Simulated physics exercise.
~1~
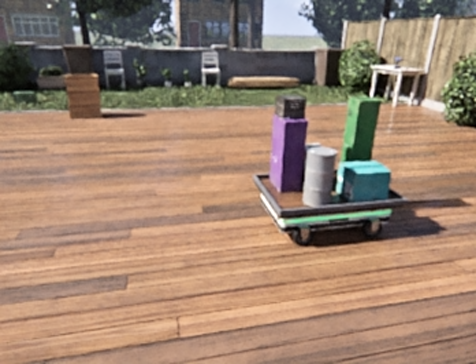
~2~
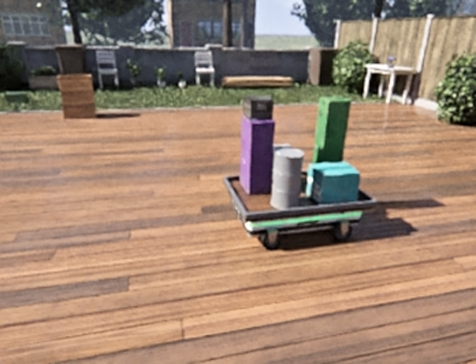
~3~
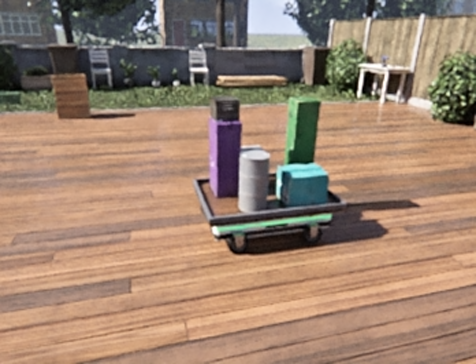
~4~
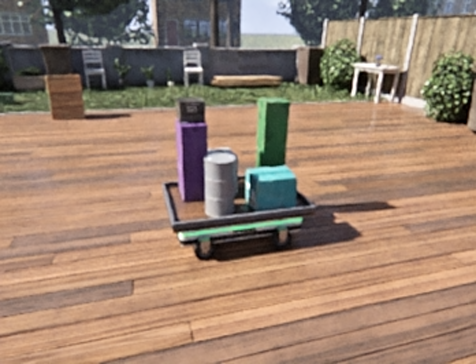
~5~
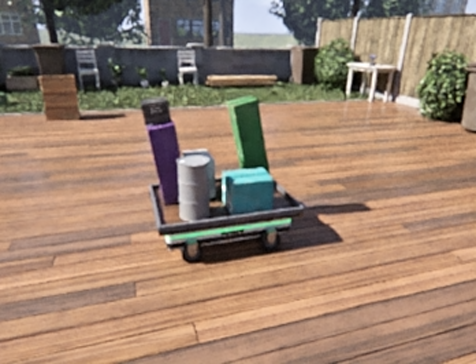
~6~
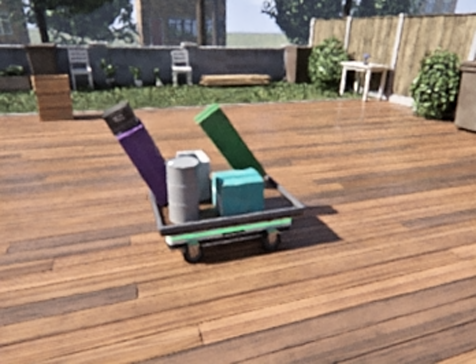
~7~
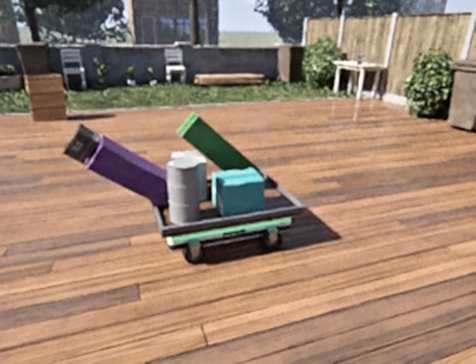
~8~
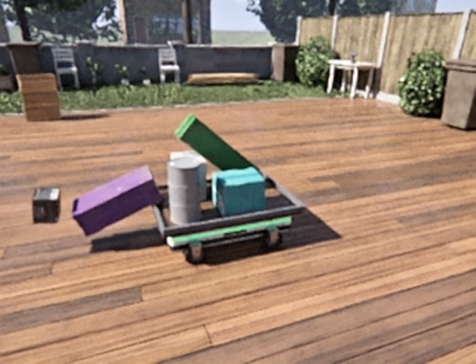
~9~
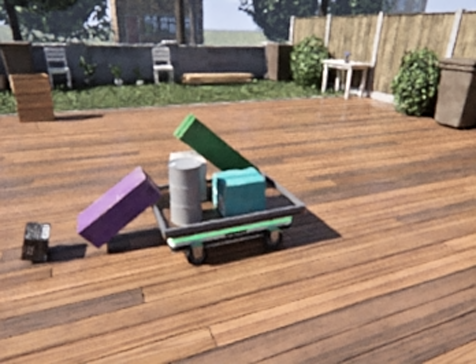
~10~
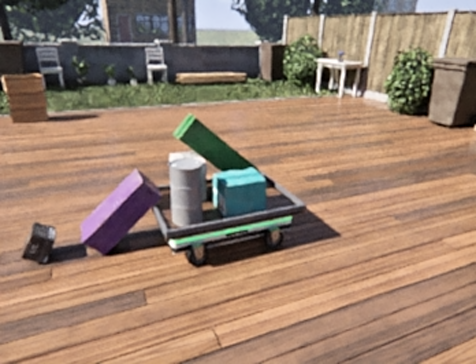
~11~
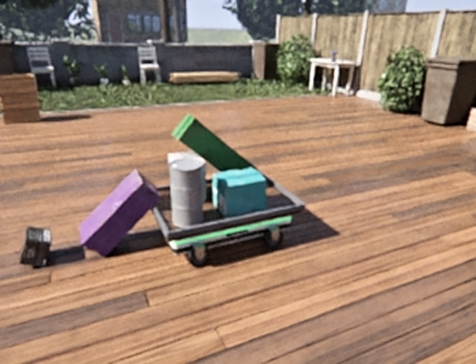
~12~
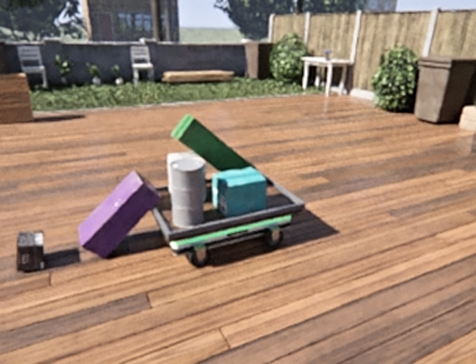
On a wooden patio, a flat cart carrying boxes and a grey canister moves left and stops; the tall purple box topples off the left side with the black box, while the green box tips and rests leaning, and the canister and turquoise parcel stay upright aboard.
